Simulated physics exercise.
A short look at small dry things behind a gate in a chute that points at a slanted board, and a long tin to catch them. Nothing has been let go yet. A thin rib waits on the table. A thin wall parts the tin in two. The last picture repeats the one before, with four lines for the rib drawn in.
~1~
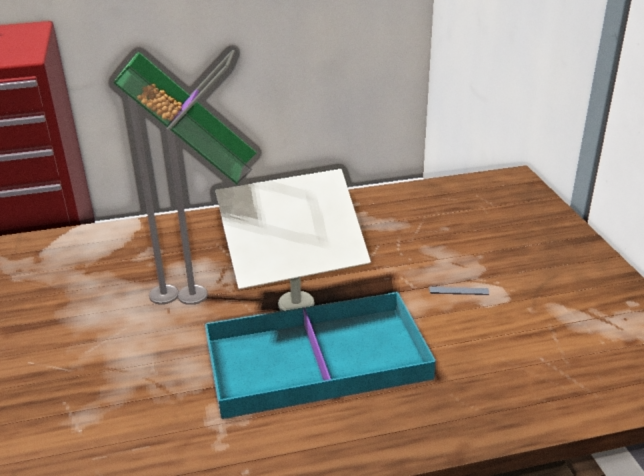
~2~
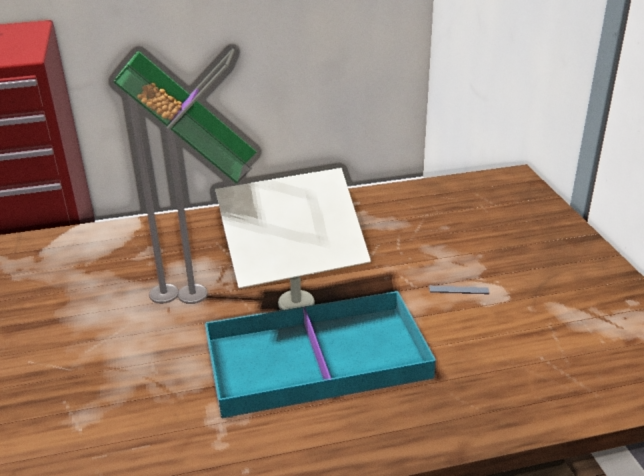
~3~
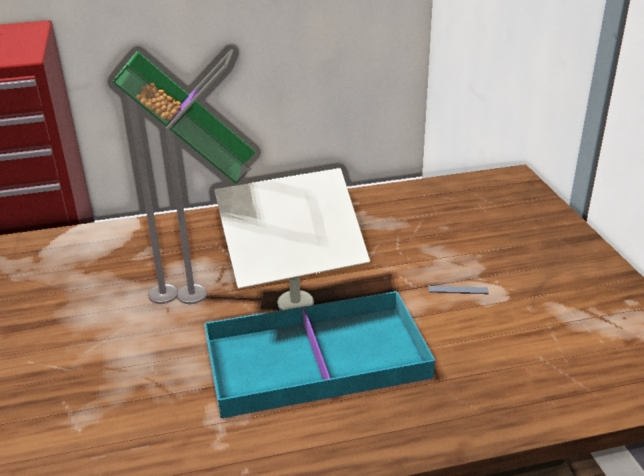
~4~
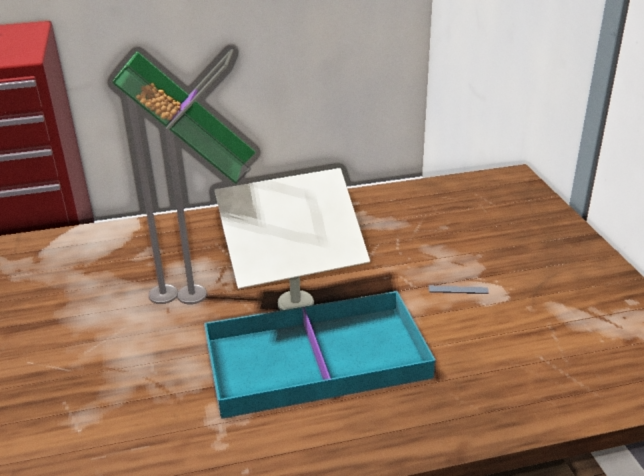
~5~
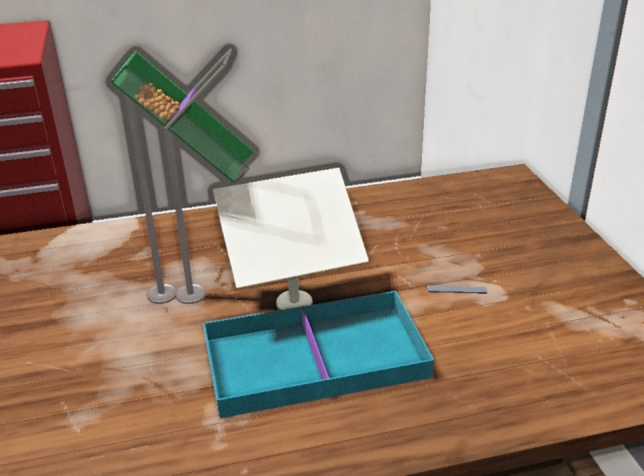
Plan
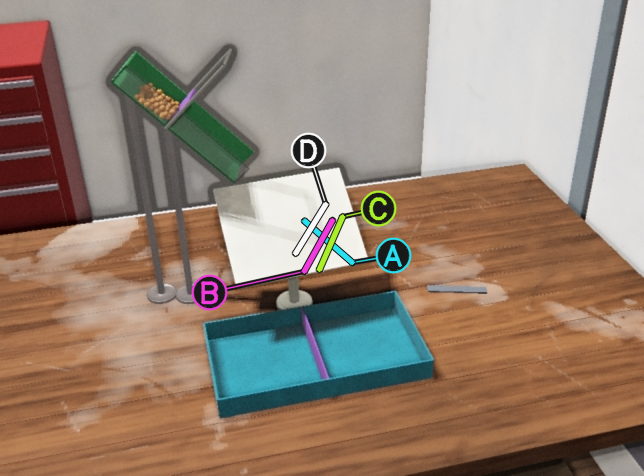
A wooden table holding a green chute of chickpeas behind a purple gate, a tilted white board and a divided teal tin, nothing moving.
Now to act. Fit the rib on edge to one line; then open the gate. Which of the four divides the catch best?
Best: C.
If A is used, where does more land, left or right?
More lands on the right.
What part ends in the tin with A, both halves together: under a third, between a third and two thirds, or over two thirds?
It is over two thirds.
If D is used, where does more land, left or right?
Left.
On the marked copy, line A from (304, 221) to (352, 262); line B from (332, 220) to (304, 271); line C from (342, 216) to (319, 269); line D from (325, 204) to (295, 253).
Choosing A, of what is caught, a small part in the left half, nearly all in the right.
Choosing B, of what is caught, nearly all in the left half, a stray few in the right.
Choosing C, of what is caught, about a third in the left half, about two thirds in the right.
Choosing D, of what is caught, nearly all in the left half, a stray few in the right.
